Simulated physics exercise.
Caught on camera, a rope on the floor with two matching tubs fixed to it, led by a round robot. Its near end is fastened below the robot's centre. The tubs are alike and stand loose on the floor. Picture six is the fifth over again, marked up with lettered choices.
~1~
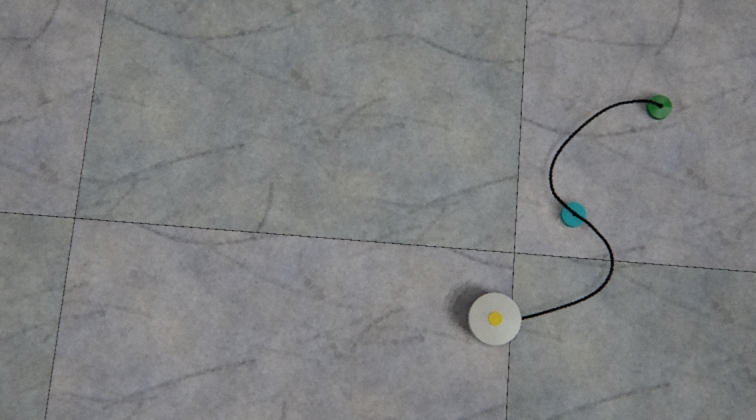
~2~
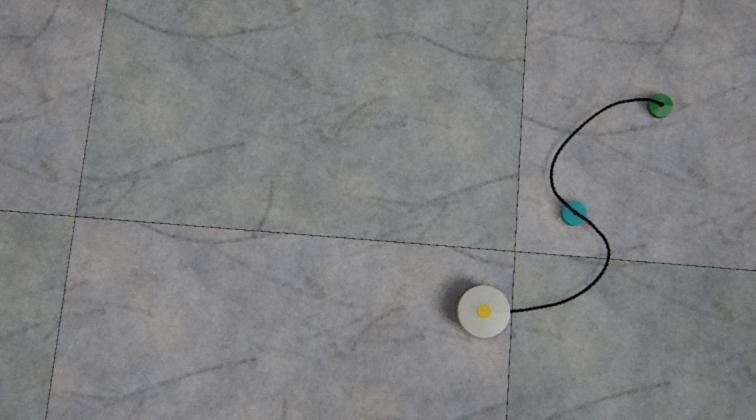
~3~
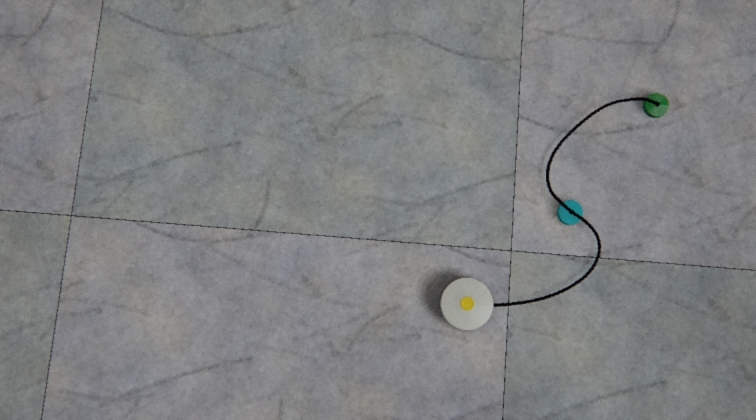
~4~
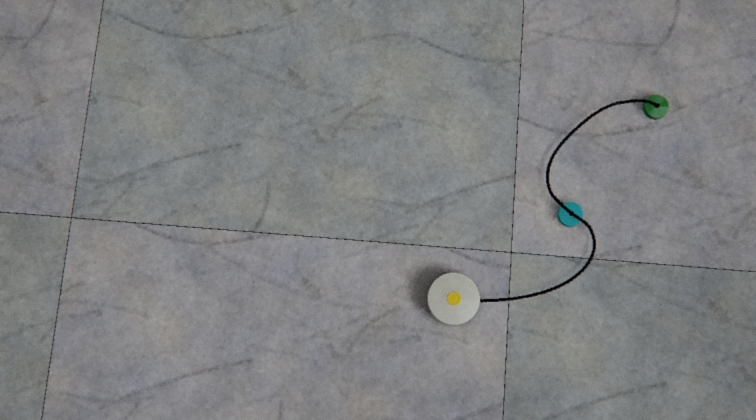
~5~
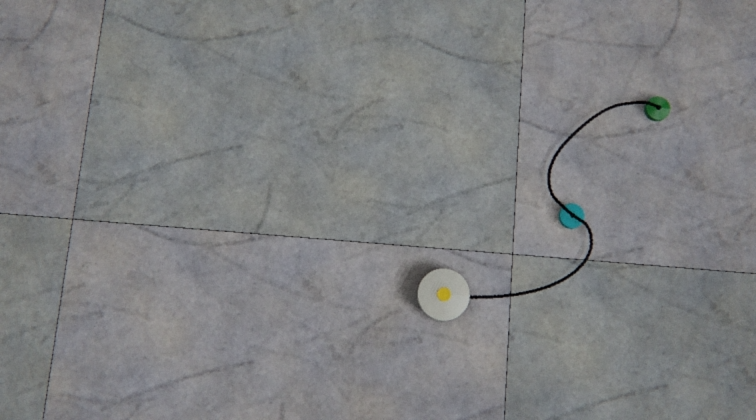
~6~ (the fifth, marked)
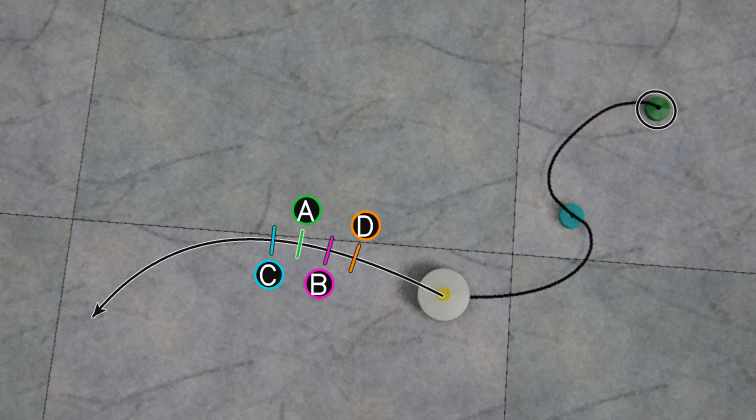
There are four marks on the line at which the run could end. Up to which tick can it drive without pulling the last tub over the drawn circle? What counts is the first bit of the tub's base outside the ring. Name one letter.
Mark A.
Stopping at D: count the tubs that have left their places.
By then, one.
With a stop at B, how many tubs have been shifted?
One.
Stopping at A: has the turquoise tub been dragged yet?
Yes.
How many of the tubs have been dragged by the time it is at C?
Two.
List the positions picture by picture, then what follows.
In the first frame, robot (494, 319); green tub (660, 107); turquoise tub (574, 215).
In the second frame, robot (483, 312); green tub (660, 106).
In the third frame, robot (466, 304); green tub (656, 105).
In the fourth frame, robot (453, 299); green tub (656, 107).
In the fifth frame, robot (443, 295); green tub (658, 109); turquoise tub (572, 216).
On the copy, A at (300, 244); B at (329, 250); C at (273, 240); D at (355, 258); the ring at (656, 110); the route from (442, 296) via (258, 239) to (93, 316).
On A. First, robot (394, 272); green tub (658, 109); turquoise tub (572, 216).
Then, robot (344, 254); green tub (658, 109); turquoise tub (549, 221).
Finally, robot (299, 243); green tub (658, 109); turquoise tub (505, 218); the ringed tub at the far end is still in its ring.
By contrast, B is safe but short; C drags the last tub to (645, 117); D is safe but short.
